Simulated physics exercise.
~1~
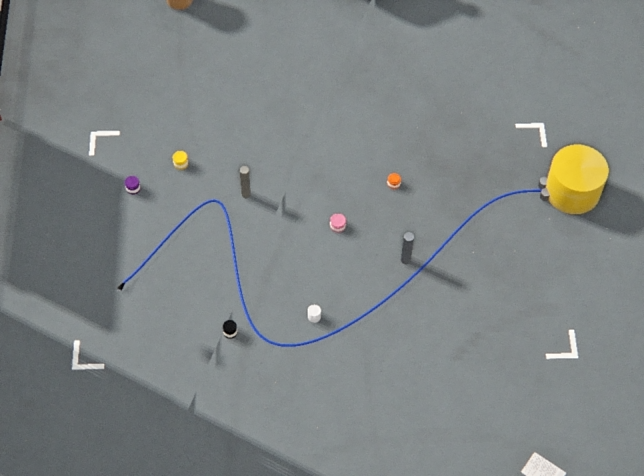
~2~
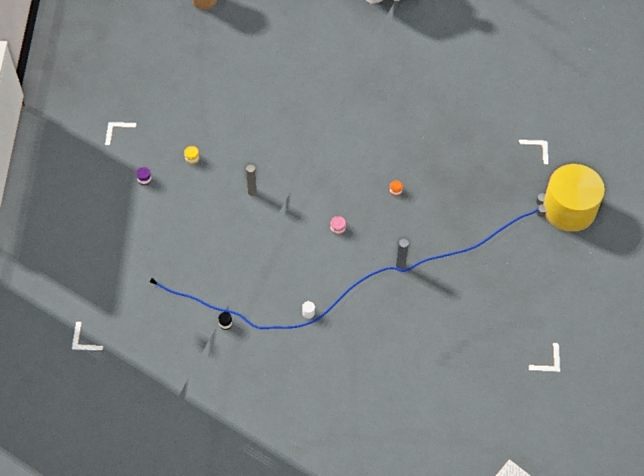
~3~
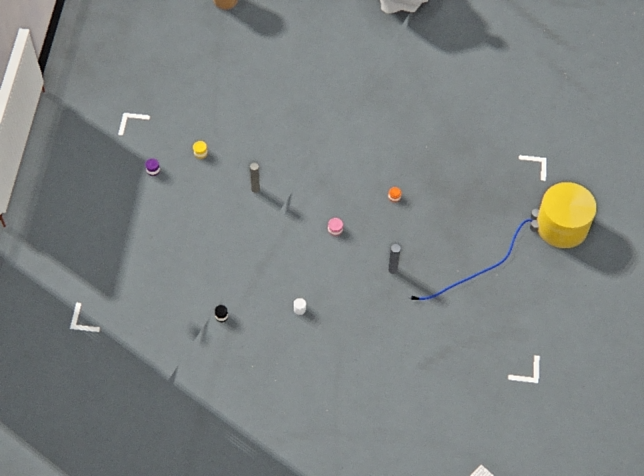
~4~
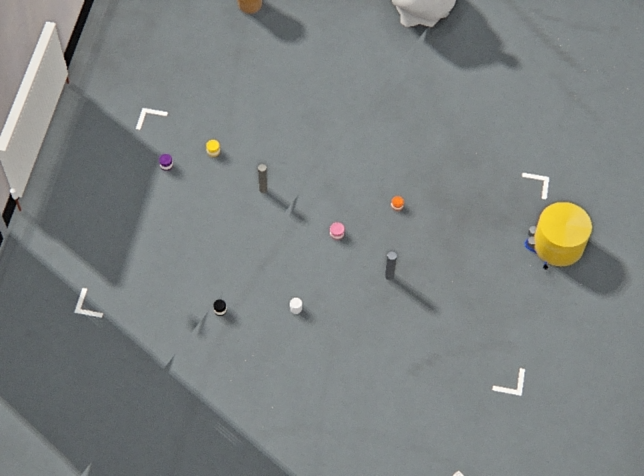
A blue lead slides rightward past upright posts and small containers, retracting into a yellow cylinder.
